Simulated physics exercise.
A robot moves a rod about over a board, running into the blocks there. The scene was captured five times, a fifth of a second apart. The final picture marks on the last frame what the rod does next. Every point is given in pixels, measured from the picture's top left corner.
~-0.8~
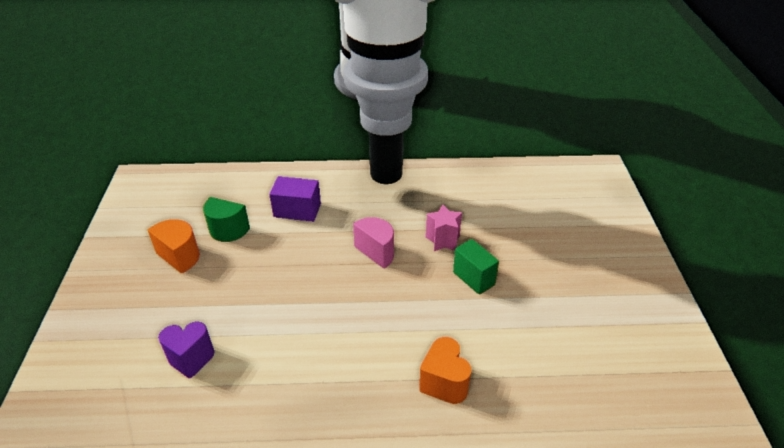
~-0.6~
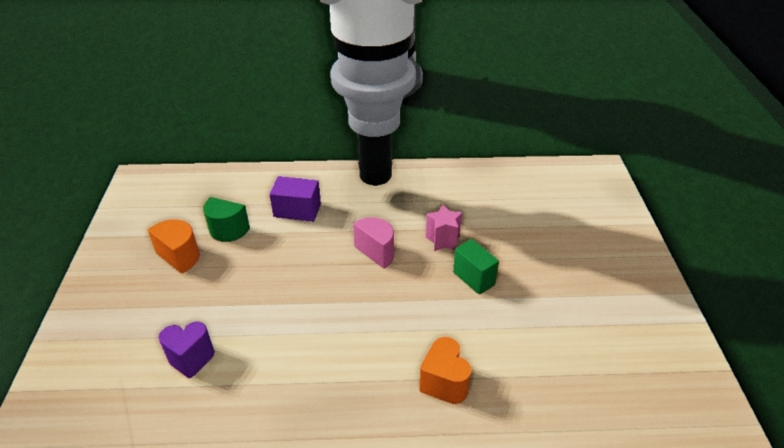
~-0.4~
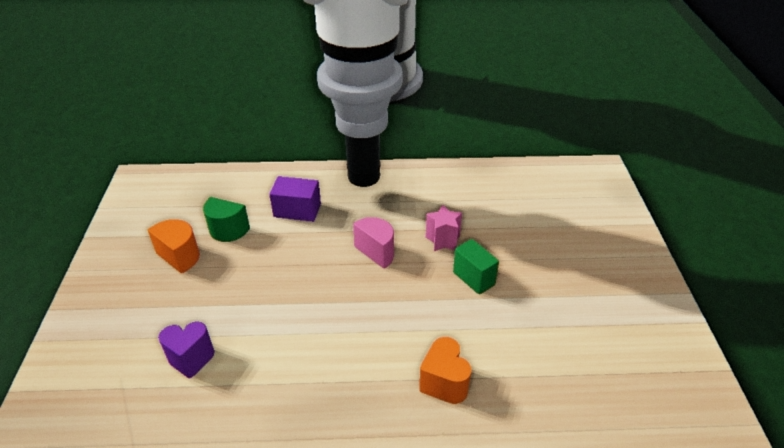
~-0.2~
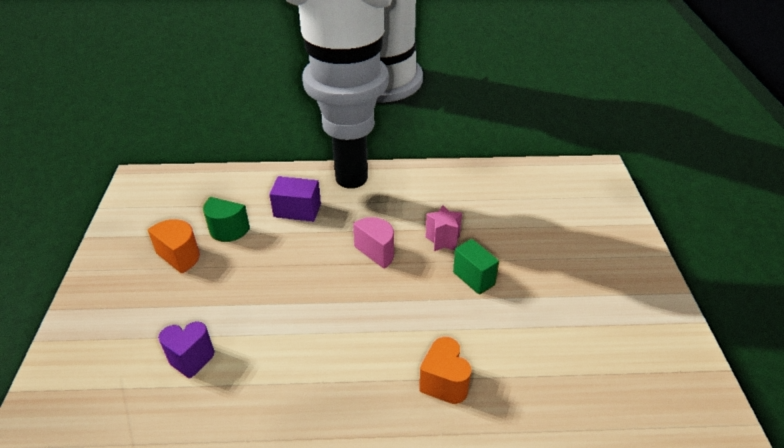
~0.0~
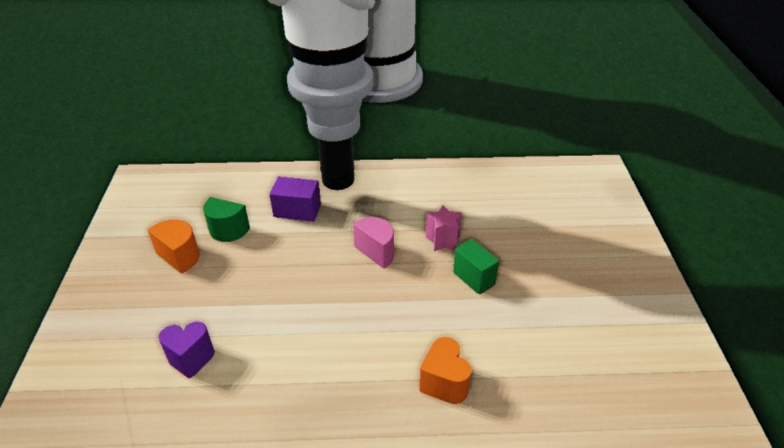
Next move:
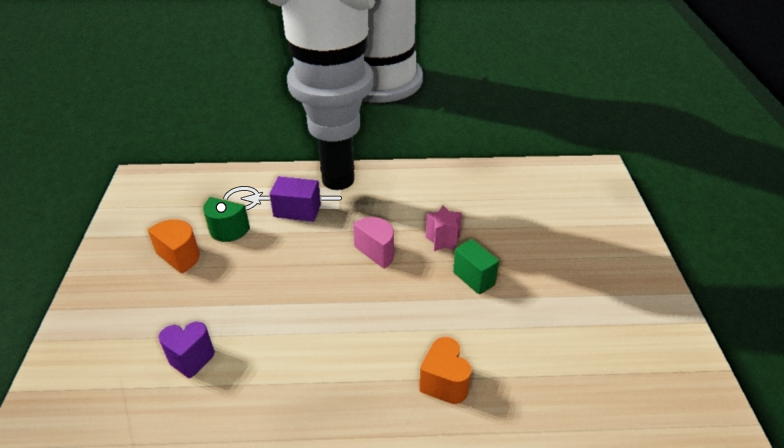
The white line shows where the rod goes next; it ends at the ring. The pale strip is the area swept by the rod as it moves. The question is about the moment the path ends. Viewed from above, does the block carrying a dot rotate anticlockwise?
Short answer: No.
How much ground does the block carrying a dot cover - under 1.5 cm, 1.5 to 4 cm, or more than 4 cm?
It goes 1.5 to 4 cm.
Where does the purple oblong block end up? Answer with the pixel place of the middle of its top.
Just about (243, 200).
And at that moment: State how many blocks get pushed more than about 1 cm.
Shifted over 1 cm: Two.
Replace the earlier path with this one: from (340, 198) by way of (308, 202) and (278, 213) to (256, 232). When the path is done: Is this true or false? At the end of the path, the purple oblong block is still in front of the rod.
True - the claim holds.
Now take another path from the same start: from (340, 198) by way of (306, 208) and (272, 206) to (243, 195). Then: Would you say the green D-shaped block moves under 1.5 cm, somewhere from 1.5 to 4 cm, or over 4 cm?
The 1.5 to 4 cm band.
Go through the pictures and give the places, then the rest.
Rod tip at (386, 175); block tops, green D-shaped block at (221, 207); purple oblong block at (294, 186); pink D-shaped block at (376, 228), in the first frame.
Rod at (376, 177); blocks unchanged, in the second frame.
Rod at (364, 178); blocks unchanged, in the third frame.
Rod at (352, 180); blocks unchanged, in the fourth frame.
Rod at (338, 181); green D-shaped block at (221, 207); purple oblong block at (294, 186); pink D-shaped block at (376, 228), in the fifth frame.
Path on the board, in a line from (340, 198) to (242, 199); the dot is on the green D-shaped block.
The first path, step by step. One third of the way, rod at (305, 181); purple oblong block at (270, 192), turned 30° anticlockwise.
Two thirds of the way, rod at (271, 181); green D-shaped block at (215, 213), turned 25° clockwise; purple oblong block at (251, 198), turned 75° anticlockwise.
At the end, rod at (238, 181); green D-shaped block at (211, 218), turned 40° clockwise; purple oblong block at (243, 200), turned 100° anticlockwise; pink D-shaped block in place.
